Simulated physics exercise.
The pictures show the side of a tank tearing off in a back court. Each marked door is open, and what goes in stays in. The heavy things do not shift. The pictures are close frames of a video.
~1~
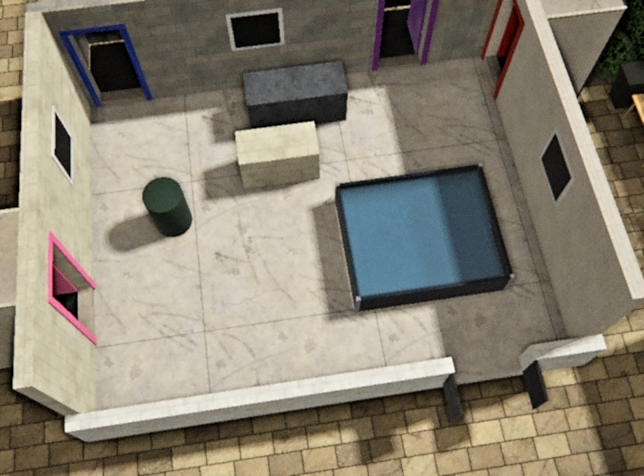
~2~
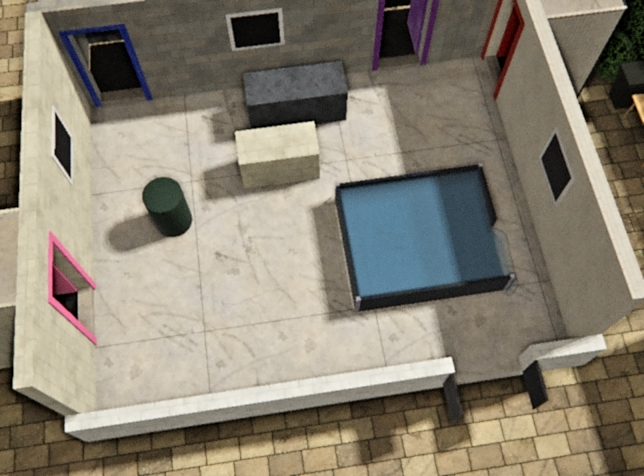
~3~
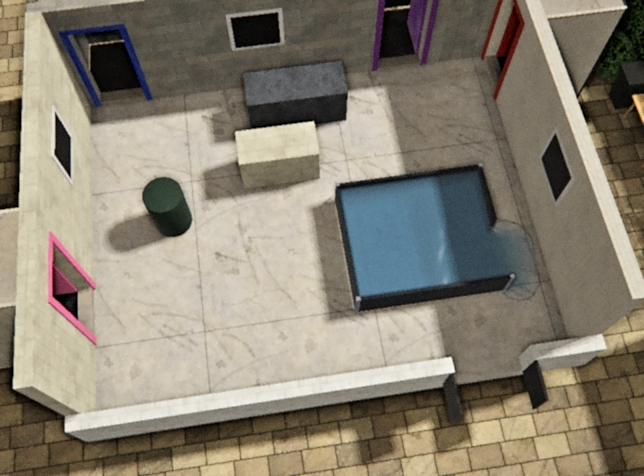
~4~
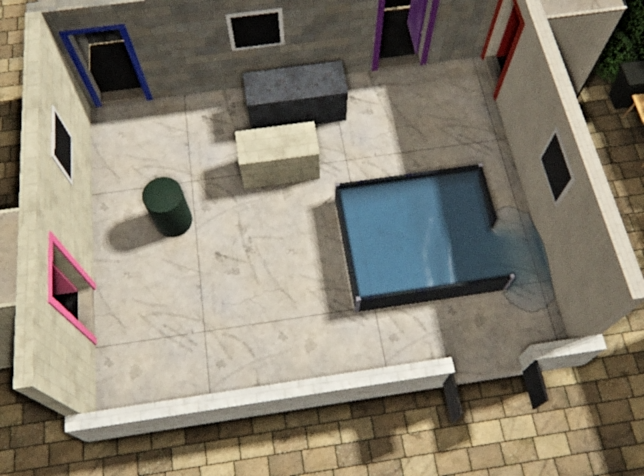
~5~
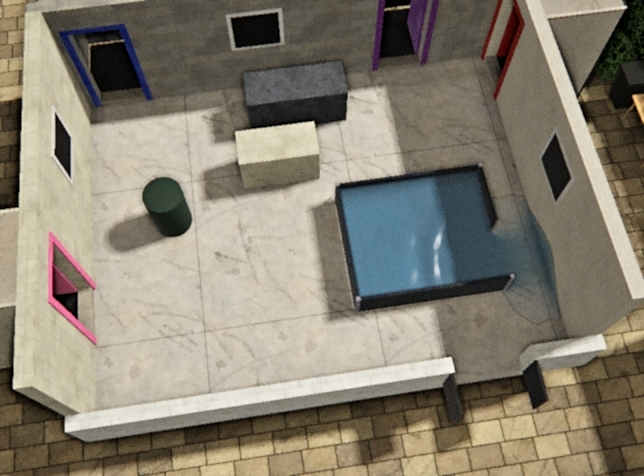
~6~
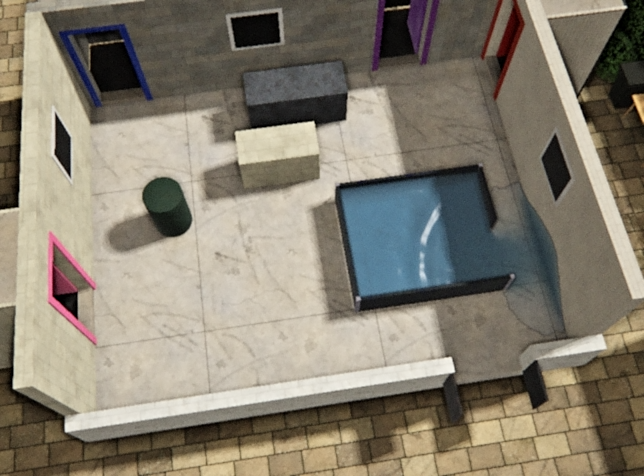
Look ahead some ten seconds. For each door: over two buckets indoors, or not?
In the end: The purple door lets in a lot; the red door admits no more than that; the blue door admits no more than that; the pink door admits no more than that.
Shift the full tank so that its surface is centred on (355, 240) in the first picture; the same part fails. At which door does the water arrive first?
It is the one in red.
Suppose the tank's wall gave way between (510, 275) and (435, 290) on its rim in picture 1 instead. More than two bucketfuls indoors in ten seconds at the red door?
My reading: Red takes less.
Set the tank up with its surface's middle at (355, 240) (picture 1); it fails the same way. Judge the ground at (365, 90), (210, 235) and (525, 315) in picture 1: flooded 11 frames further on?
In that order: Free of water, clear, awash.
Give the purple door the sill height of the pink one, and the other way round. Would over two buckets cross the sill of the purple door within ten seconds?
The purple door holds.
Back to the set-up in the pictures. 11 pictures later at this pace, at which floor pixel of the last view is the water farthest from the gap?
Near (481, 77).
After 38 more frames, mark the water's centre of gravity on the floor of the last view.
I would point to (398, 246).
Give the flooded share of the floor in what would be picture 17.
Some 20 per cent.
A moment on, water covers 10 % of the floor; the purple door not reached, the red door not reached, the blue door not reached, the pink door not reached.
Next, water covers 20 % of the floor; the purple door not reached, the red door wet at the sill, nothing in, the blue door not reached, the pink door not reached.
Then, water covers 35 % of the floor; the purple door under two buckets in, the red door wet at the sill, nothing in, the blue door not reached, the pink door not reached.
Later, water covers 55 % of the floor; the purple door over two buckets in, the red door under two buckets in, the blue door not reached, the pink door wet at the sill, nothing in.
In the end, water covers 85 % of the floor; the purple door over two buckets in, the red door under two buckets in, the blue door wet at the sill, nothing in, the pink door wet at the sill, nothing in.
